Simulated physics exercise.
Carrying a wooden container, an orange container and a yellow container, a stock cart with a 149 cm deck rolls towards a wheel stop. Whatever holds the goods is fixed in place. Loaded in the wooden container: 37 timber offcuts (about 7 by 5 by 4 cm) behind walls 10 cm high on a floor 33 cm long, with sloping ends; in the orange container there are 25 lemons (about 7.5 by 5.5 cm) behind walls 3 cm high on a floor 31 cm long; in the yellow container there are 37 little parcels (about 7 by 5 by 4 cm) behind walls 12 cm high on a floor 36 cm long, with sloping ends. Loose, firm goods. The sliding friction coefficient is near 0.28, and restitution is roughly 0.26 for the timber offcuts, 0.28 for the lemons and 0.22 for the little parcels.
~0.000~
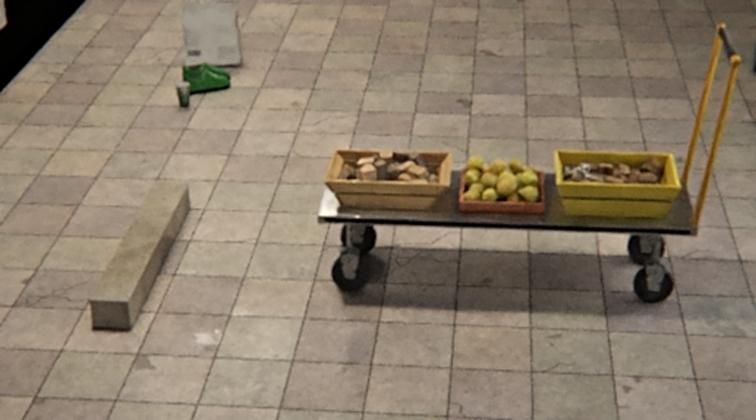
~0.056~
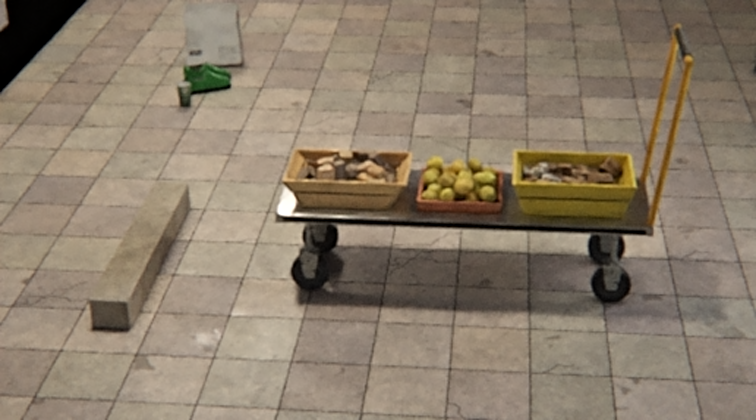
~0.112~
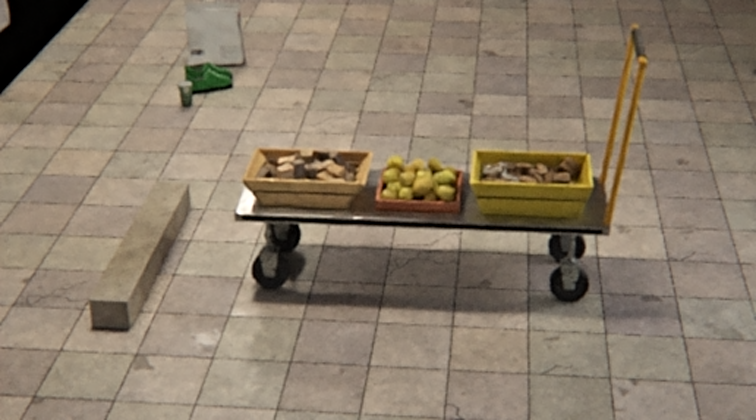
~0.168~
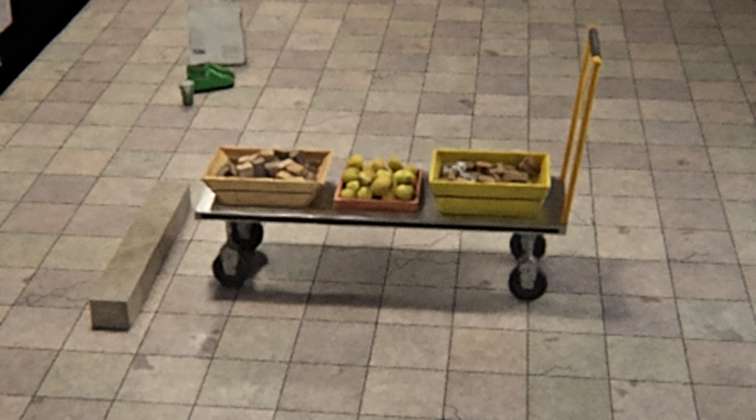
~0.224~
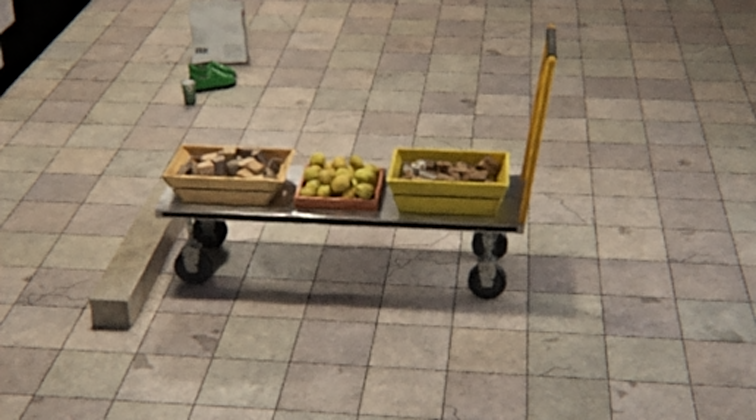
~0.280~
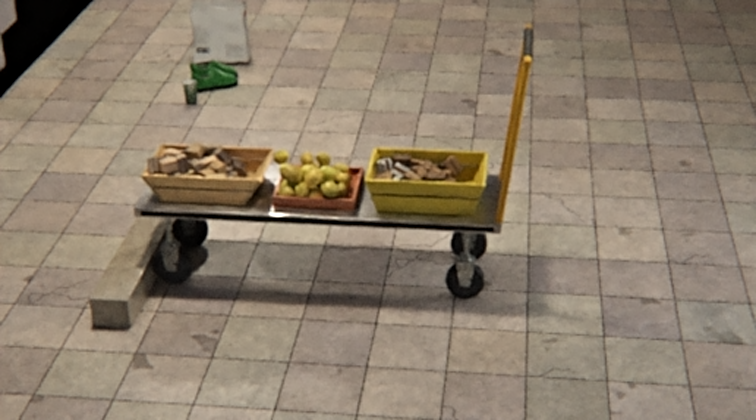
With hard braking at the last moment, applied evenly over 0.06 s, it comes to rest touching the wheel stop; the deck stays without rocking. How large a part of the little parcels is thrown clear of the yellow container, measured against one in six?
Thrown clear of the yellow container are fewer than one in six of them.
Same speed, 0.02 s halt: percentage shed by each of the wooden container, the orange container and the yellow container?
Wooden container 20, orange container 30, yellow container 20 %.
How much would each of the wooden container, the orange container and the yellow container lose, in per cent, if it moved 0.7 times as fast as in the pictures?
In that case the wooden container sheds 10 per cent, the orange container 30 per cent and the yellow container 10 per cent.
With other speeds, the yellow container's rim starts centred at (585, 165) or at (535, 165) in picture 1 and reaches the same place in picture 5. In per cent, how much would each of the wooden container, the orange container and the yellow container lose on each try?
Wooden container 10 and 0, orange container 30 and 20, yellow container 10 and 0 per cent.
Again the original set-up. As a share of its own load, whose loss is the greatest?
Orange container.
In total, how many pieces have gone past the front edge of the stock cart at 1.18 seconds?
About 8.
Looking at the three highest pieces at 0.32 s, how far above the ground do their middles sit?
Height, averaged: Around 56 cm.
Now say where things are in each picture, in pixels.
In the first picture (we follow the rim corner now nearest the camera; the camera moves round a little), yellow container at (678, 187); orange container at (541, 204); 75 cm still to roll; nothing out yet.
In the second picture, yellow container at (634, 187); orange container at (498, 203); 58 cm still to roll.
In the third picture, yellow container at (590, 186); orange container at (456, 203); 42 cm still to roll.
In the fourth picture, yellow container at (547, 186); orange container at (414, 202); 25 cm still to roll.
In the fifth picture, yellow container at (505, 185); orange container at (374, 200); 9 cm still to roll.
In the sixth picture, yellow container at (482, 184); orange container at (351, 200); stopping; 1 out, the lowest lemon at (281, 157).
After 0.32 s, 0 of 37 out of the wooden container, 3 of 25 out of the orange container and 0 of 37 out of the yellow container.
After 0.44 s, 5 of 37 out of the wooden container, 7 of 25 out of the orange container and 0 of 37 out of the yellow container.
After 0.67 s, 9 of 37 out of the wooden container, 8 of 25 out of the orange container and 1 of 37 out of the yellow container.
When it is over (at 1.18 s), 9 of 37 out of the wooden container, 9 of 25 out of the orange container and 1 of 37 out of the yellow container. Asked share, 1 of 37, 3 per cent.
